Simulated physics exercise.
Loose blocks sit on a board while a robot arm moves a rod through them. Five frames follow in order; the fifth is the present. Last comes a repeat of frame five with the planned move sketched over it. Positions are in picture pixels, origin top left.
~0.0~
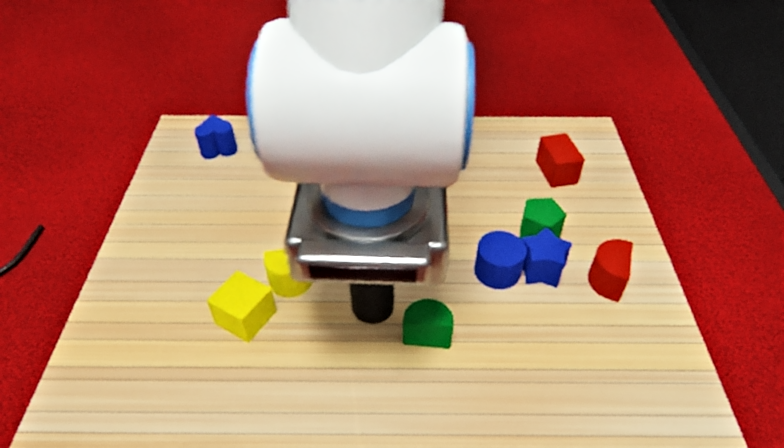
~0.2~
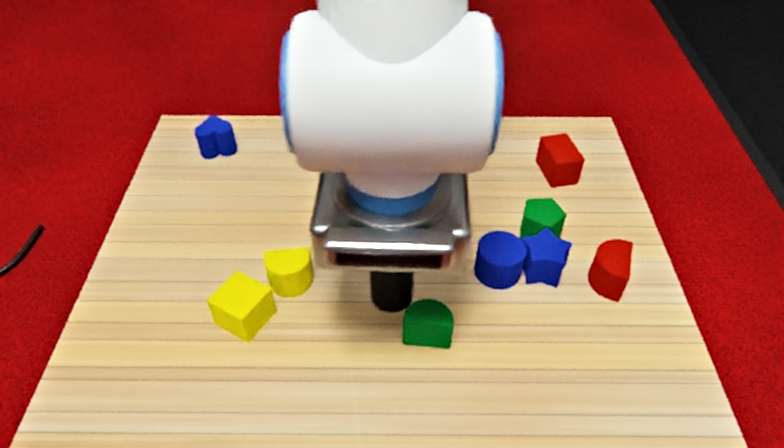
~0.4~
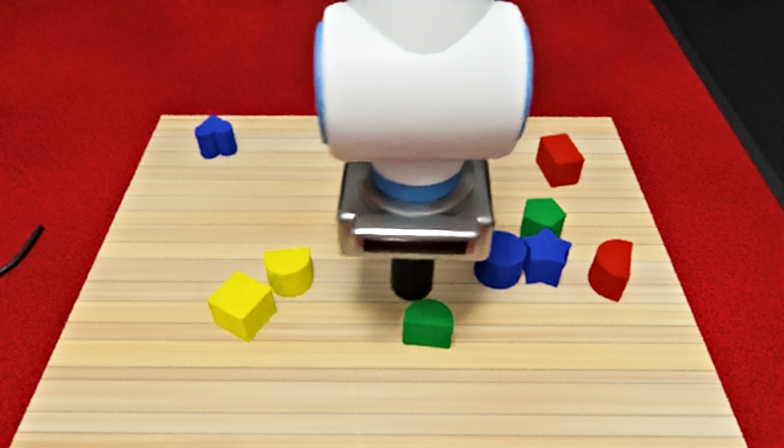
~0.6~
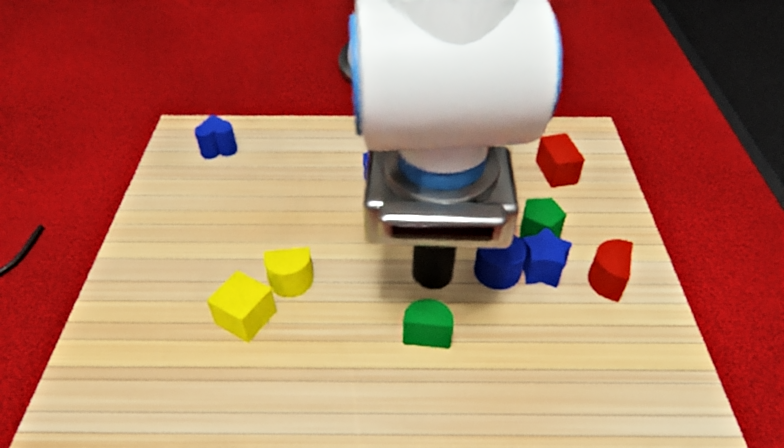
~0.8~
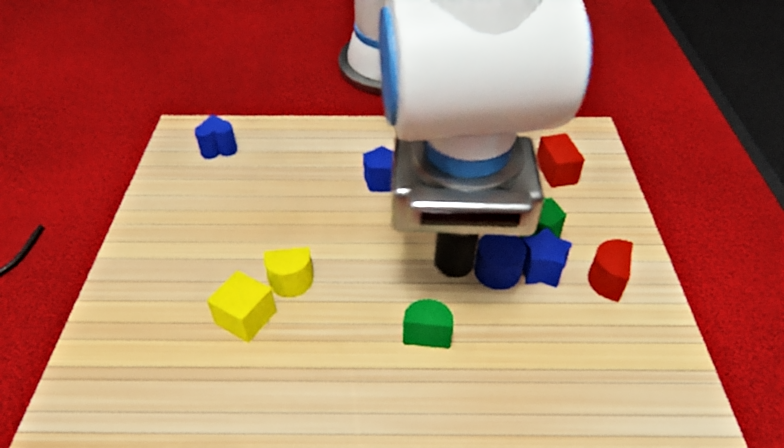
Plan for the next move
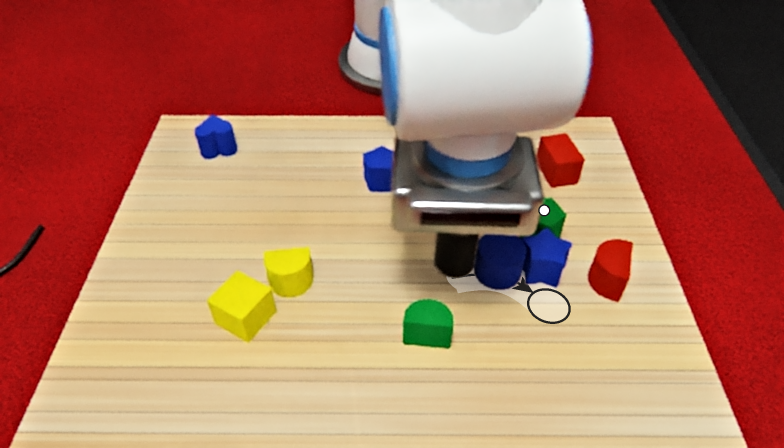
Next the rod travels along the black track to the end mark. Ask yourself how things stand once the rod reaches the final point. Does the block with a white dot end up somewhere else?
No.
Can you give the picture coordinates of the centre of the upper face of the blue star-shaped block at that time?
Around pixel (612, 234).
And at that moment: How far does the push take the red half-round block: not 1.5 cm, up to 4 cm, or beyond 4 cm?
Shift of 1.5 to 4 cm.
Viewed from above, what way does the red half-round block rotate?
From overhead, clockwise.
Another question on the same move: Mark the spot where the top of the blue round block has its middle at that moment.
My estimate: (569, 247).
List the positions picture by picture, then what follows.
The first frame shows rod's lower end (373, 307); blue round block (502, 248); green five-sided block (544, 210); blue star-shaped block (547, 246); red half-round block (616, 256).
The second frame shows rod (392, 296); blocks still.
The third frame shows rod (412, 285); blocks still.
The fourth frame shows rod (433, 274); blocks still.
The fifth frame shows rod (454, 263); blue round block (502, 248); green five-sided block (544, 210); blue star-shaped block (547, 246); red half-round block (616, 256).
Drawn move, from (452, 278) via (487, 275) and (520, 284), ending at (549, 306); the dot is on the green five-sided block.
One third of the way, rod (491, 260); blue round block (535, 243); blue star-shaped block (577, 243).
Two thirds of the way, rod (525, 270); blue round block (563, 244); blue star-shaped block (606, 236), turned 15° clockwise; red half-round block (642, 257), turned 25° clockwise.
At the end, rod (554, 291); blue round block (569, 247); green five-sided block still; blue star-shaped block (612, 234), turned 20° clockwise; red half-round block (645, 256), turned 30° clockwise.
